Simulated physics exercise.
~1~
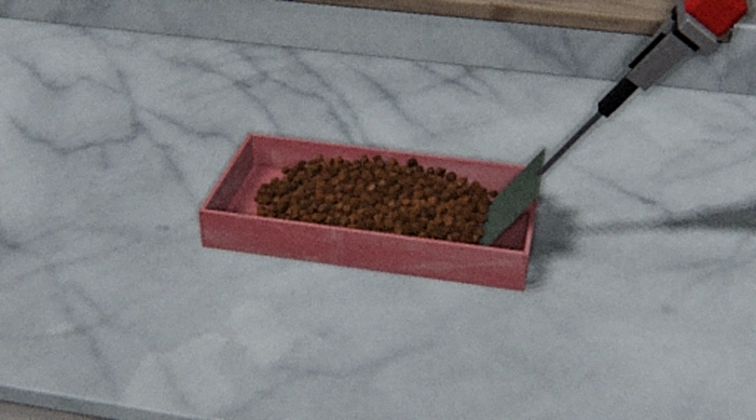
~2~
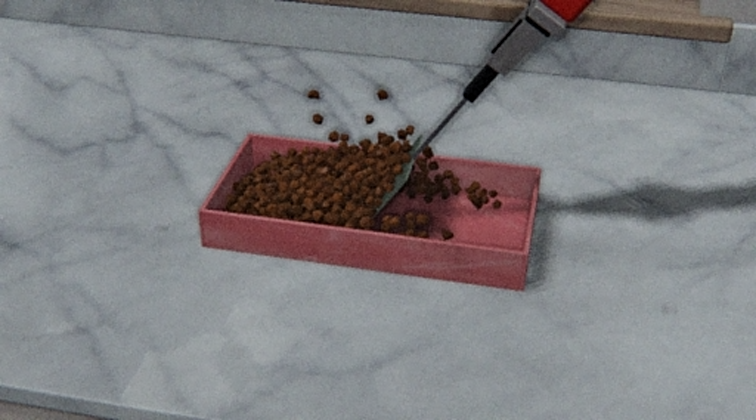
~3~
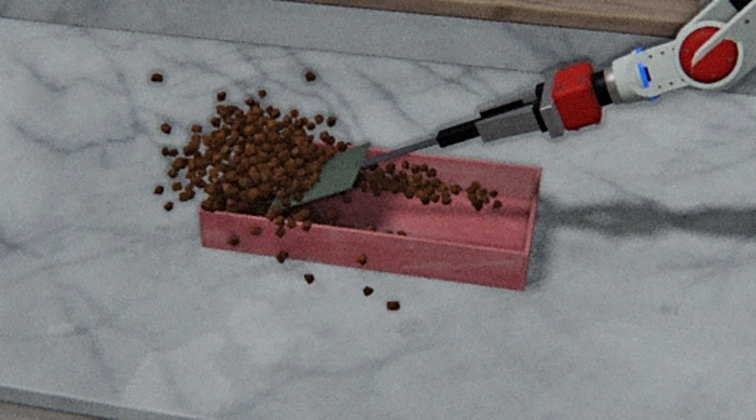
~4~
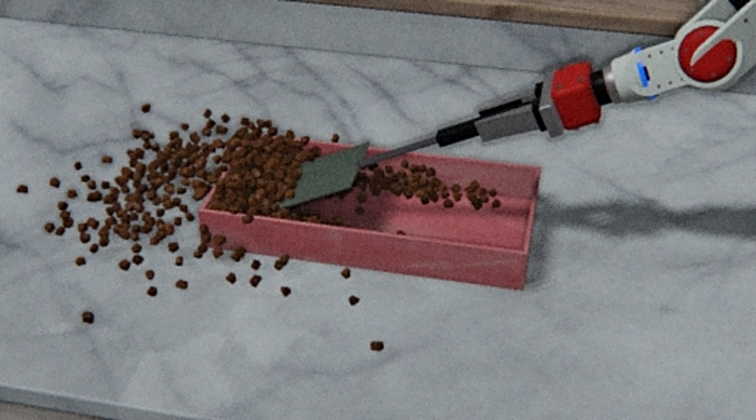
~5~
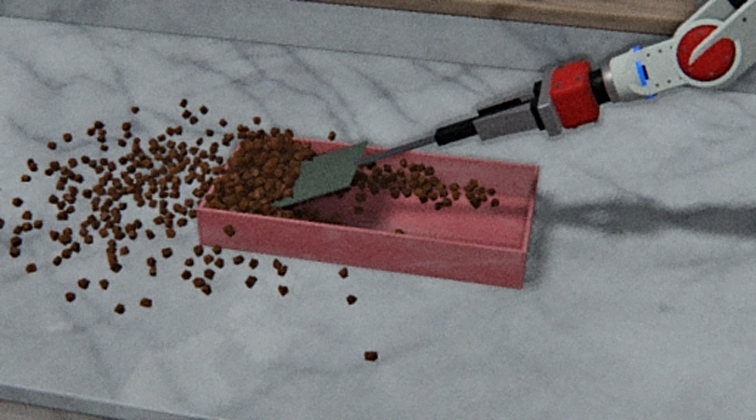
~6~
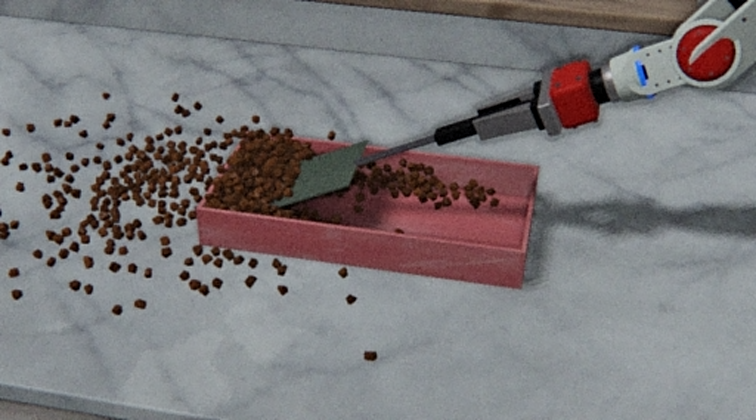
A shallow pinkish-red tray filled with small brown pellets sits on a grey-veined white marble surface, seen from above at an angle. A robot arm with red, white and grey parts holds a turner with a greenish-grey blade at the tray's right end. The blade sweeps left through the heap, pushing the pellets together and tossing a few up. It then tilts flatter and stops toward the left, as a mass of pellets bursts over that end. They scatter and roll across the marble, mostly leftward. Finally, many lie strewn outside, while a pile and a thin trail remain inside.
